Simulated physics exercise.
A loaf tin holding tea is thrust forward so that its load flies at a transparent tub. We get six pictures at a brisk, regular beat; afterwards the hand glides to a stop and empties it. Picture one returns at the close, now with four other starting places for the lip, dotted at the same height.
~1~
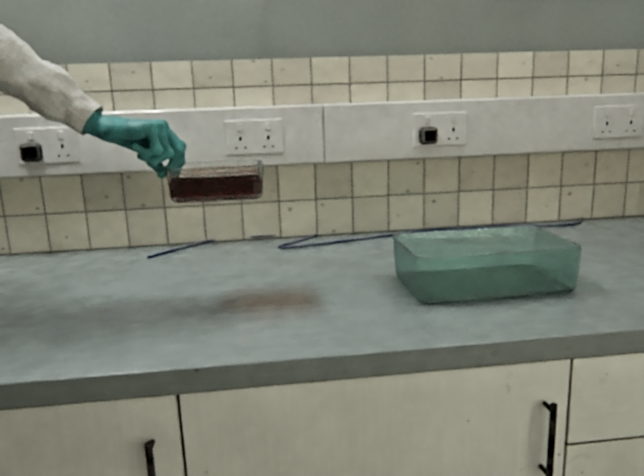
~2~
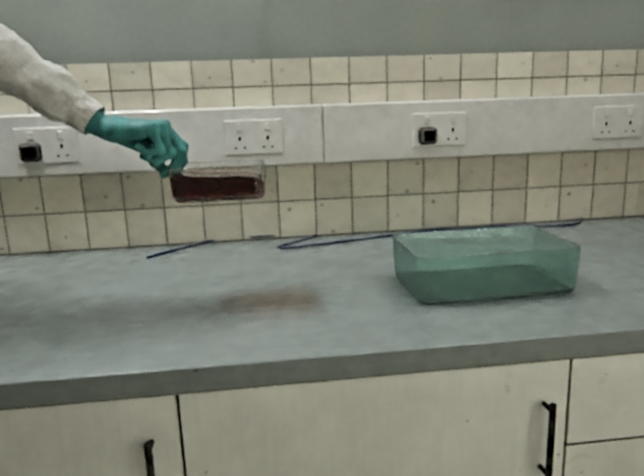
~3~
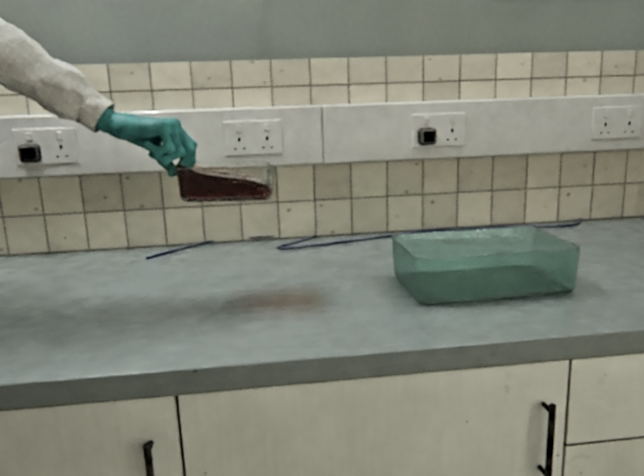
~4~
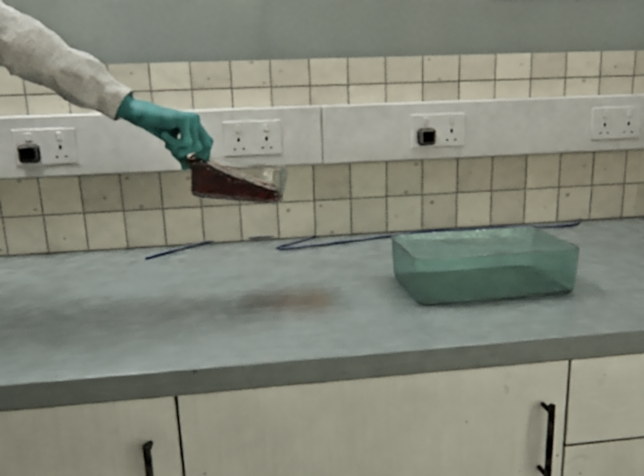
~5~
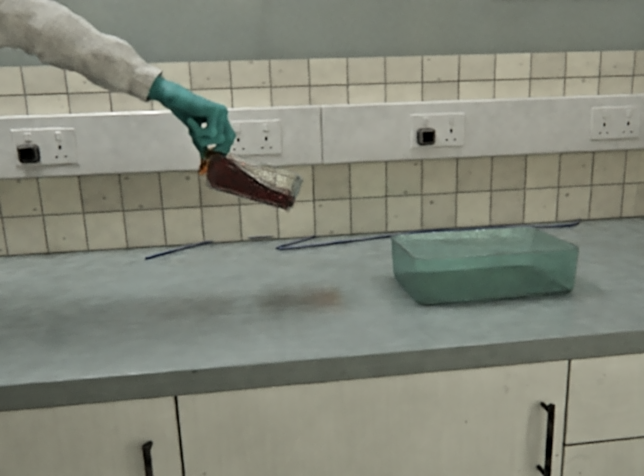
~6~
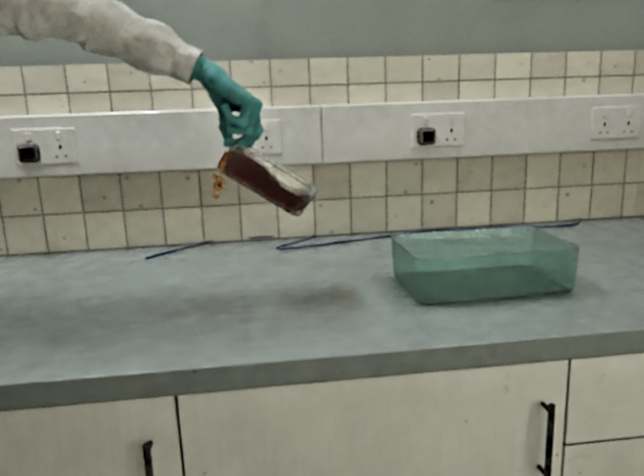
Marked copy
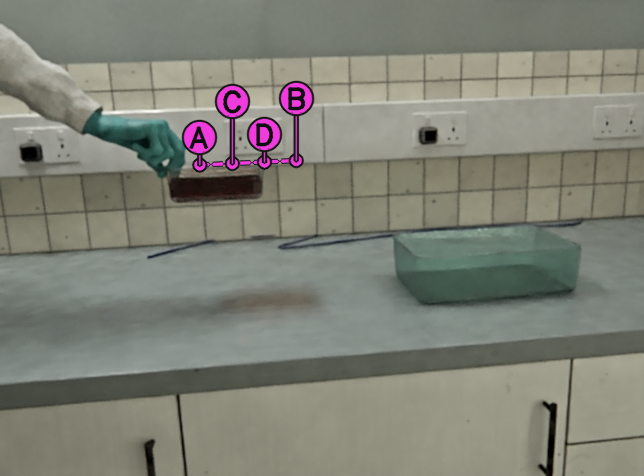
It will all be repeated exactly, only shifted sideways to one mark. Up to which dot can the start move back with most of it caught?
Use spot B.
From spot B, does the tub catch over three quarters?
No, it does not.
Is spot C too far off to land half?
Yes.
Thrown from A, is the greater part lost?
Yes, it does.
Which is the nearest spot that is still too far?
That is spot D.
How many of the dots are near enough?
One.
On the marked copy, A at (199, 165); B at (296, 160); C at (232, 163); D at (264, 162).
Choosing A, about 0 % lands in the tub, 100 % falls short.
Choosing B, about 63 % lands in the tub, 30 % falls short and 7 % goes beside or beyond.
Choosing C, about 0 % lands in the tub, 96 % falls short and 4 % goes beside or beyond.
Choosing D, about 32 % lands in the tub, 62 % falls short and 6 % goes beside or beyond.
